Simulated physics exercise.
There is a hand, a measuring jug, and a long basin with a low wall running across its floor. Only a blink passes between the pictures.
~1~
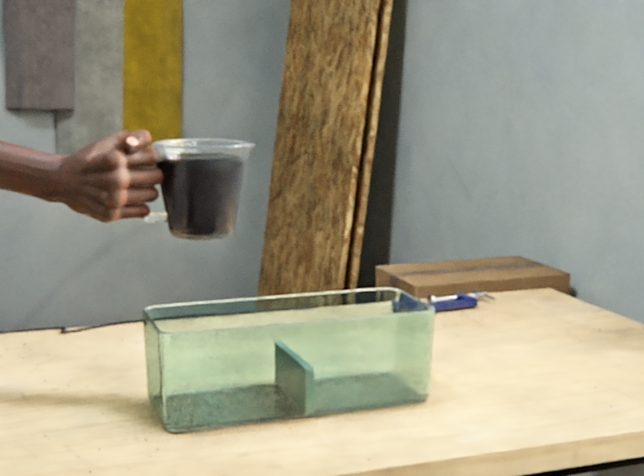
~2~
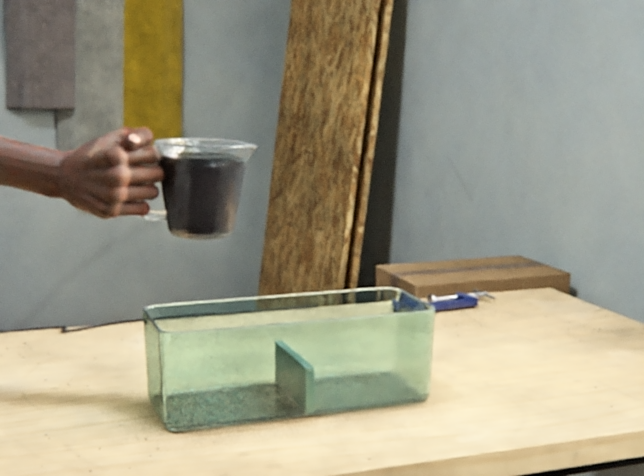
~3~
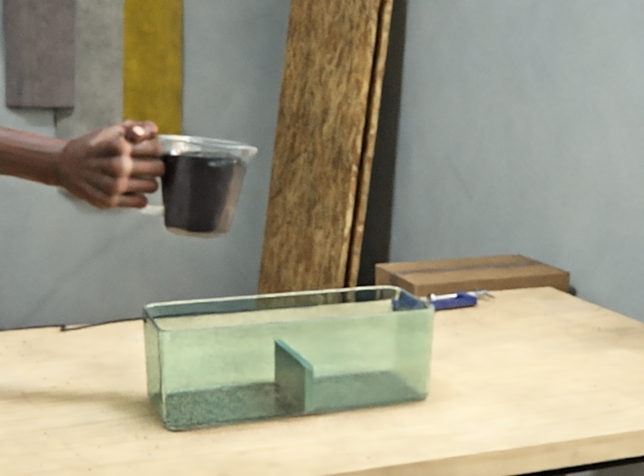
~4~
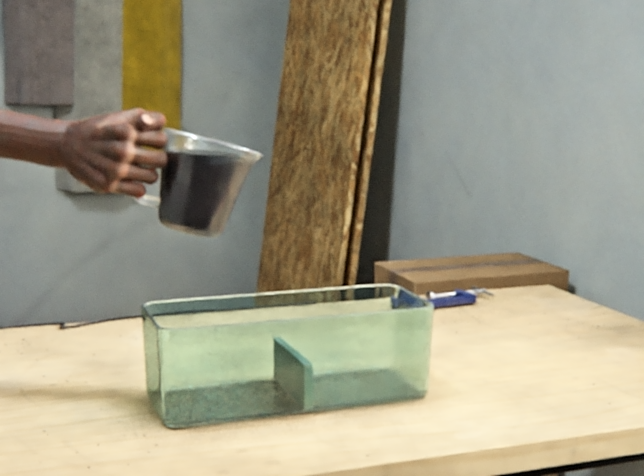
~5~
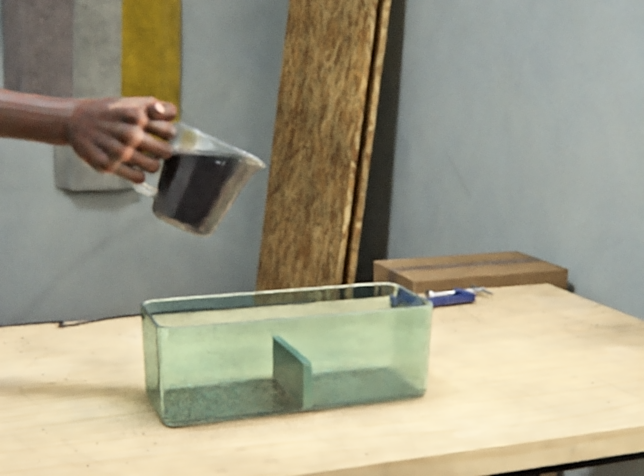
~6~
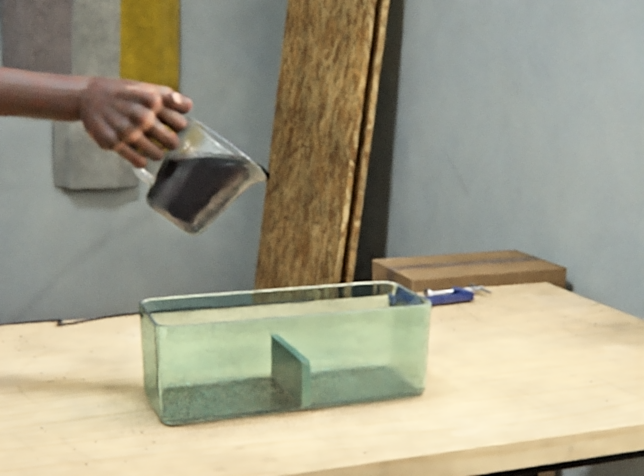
At a wooden table against a grey wall, a hand held a clear jug of dark liquid above a long glass basin with a low divider, then steadily tilted it to the right.
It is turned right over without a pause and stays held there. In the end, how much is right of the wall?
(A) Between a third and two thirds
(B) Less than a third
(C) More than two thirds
Between a third and two thirds.
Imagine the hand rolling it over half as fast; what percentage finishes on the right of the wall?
Near 75 in a hundred.
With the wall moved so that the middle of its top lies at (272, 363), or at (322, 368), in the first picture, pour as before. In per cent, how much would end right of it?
Try 1: About 75 percent; try 2: About 20 percent.
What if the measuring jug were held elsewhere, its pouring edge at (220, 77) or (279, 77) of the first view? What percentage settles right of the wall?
20 and 90 in a hundred.
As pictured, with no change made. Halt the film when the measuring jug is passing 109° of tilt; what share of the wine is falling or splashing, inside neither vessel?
It's about 35 per cent.
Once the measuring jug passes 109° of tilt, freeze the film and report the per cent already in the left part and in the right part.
Left 5 %, right 30 %.
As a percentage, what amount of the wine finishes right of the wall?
It works out to around 45 percent.
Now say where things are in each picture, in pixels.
In the first picture, it leans 0°; its right rim is at (255, 144); the wine meets the walls at (158, 158) and (241, 156); the long basin's rim runs from (151, 322) to (416, 300); the wall's top is at (293, 355).
In the second picture, it leans 2°; its right rim is at (256, 145); the wine meets the walls at (159, 157) and (243, 156).
In the third picture, it leans 7°; its right rim is at (259, 148); the wine meets the walls at (161, 154) and (244, 157).
In the fourth picture, it leans 15°; its right rim is at (263, 155); the wine meets the walls at (165, 151) and (249, 157).
In the fifth picture, it leans 25°; its right rim is at (266, 165); the wine meets the walls at (168, 155) and (257, 159).
In the sixth picture, it leans 38°; its right rim is at (266, 179); the wine meets the walls at (162, 166) and (256, 169); 2 per cent is over the edge.
A moment on, the measuring jug is tipped right over and 32 per cent is still to pour, 3 is left of the wall and 32 right of it.
Next, the measuring jug is tipped right over and 1 per cent is still to pour, 50 is left of the wall and 43 right of it.
Then the measuring jug is tipped right over and 0 per cent is still to pour, 51 is left of the wall and 44 right of it.
Later the measuring jug is tipped right over and 0 per cent is still to pour, 52 is left of the wall and 44 right of it.
In the end 52 per cent lies left of the wall, 44 right of it and 4 outside.
